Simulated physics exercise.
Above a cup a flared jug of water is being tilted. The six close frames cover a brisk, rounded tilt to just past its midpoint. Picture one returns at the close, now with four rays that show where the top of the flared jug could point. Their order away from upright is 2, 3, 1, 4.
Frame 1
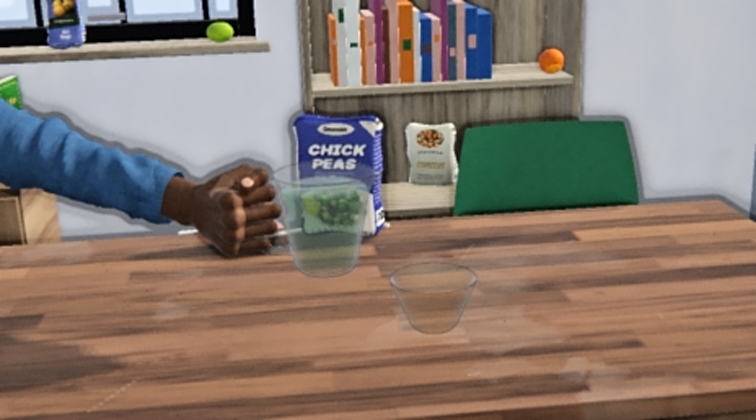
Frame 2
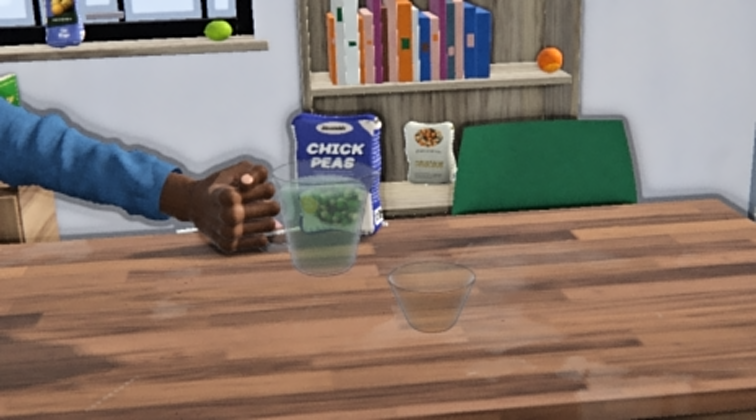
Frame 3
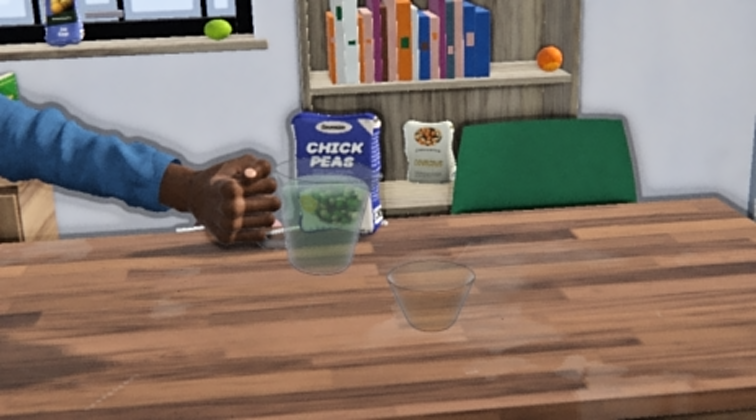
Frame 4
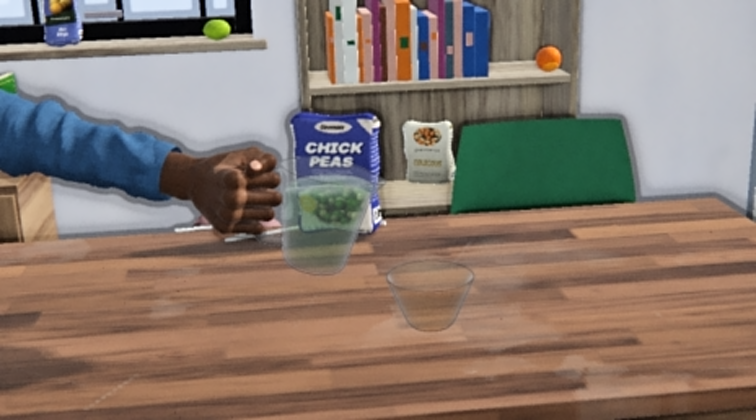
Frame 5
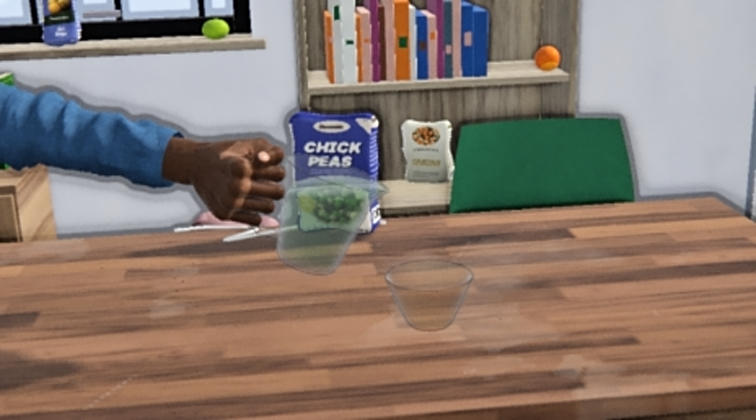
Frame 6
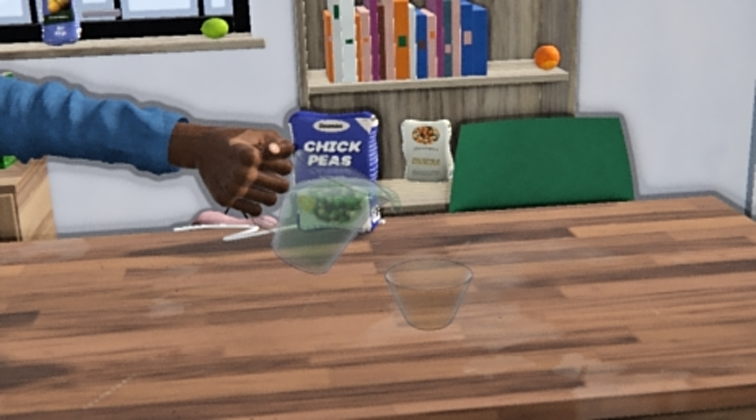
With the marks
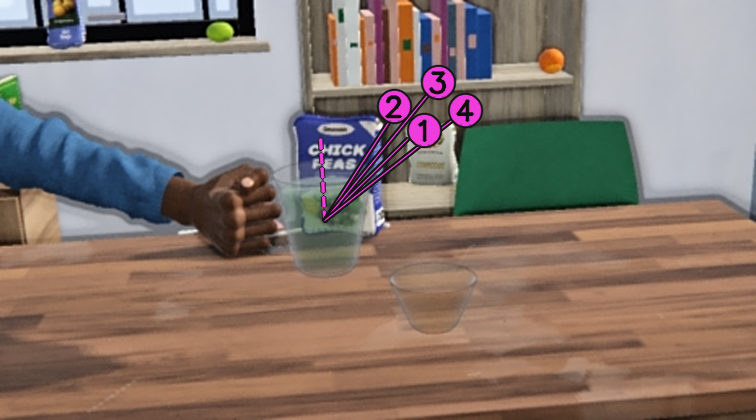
A clear jug of water beside a hand tilting gradually rightward above a small cup on a wooden table, water reaching its lip.
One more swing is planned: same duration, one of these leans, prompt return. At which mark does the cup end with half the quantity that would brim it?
The answer is tilt 3.
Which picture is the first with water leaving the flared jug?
Picture 6.
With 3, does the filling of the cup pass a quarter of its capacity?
Yes.
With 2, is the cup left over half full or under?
Under half.
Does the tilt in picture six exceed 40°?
No, it does not.
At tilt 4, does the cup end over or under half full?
Over.
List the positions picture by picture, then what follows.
Upright, lip at (379, 172); rim of the cup round (433, 277); nothing has left yet.
Upright, lip at (378, 172); nothing has left yet.
Tipped about 6°, lip at (381, 175); nothing has left yet.
Tipped about 12°, lip at (385, 181); nothing has left yet.
Tipped about 20°, lip at (388, 189); nothing has left yet.
Tipped about 28°, lip at (390, 198); water is over the lip, down to (396, 209).
On the marked copy, 1 at (408, 139); 2 at (388, 123); 3 at (427, 95); 4 at (451, 120).
Choosing 1, the cup ends with about 66 % of what it can hold.
Choosing 2, the cup ends with about 29 % of what it can hold; 4 % of the water is spilt.
Choosing 3, the cup ends with about 50 % of what it can hold.
Choosing 4, the cup ends with about 80 % of what it can hold; 5 % of the water is spilt.
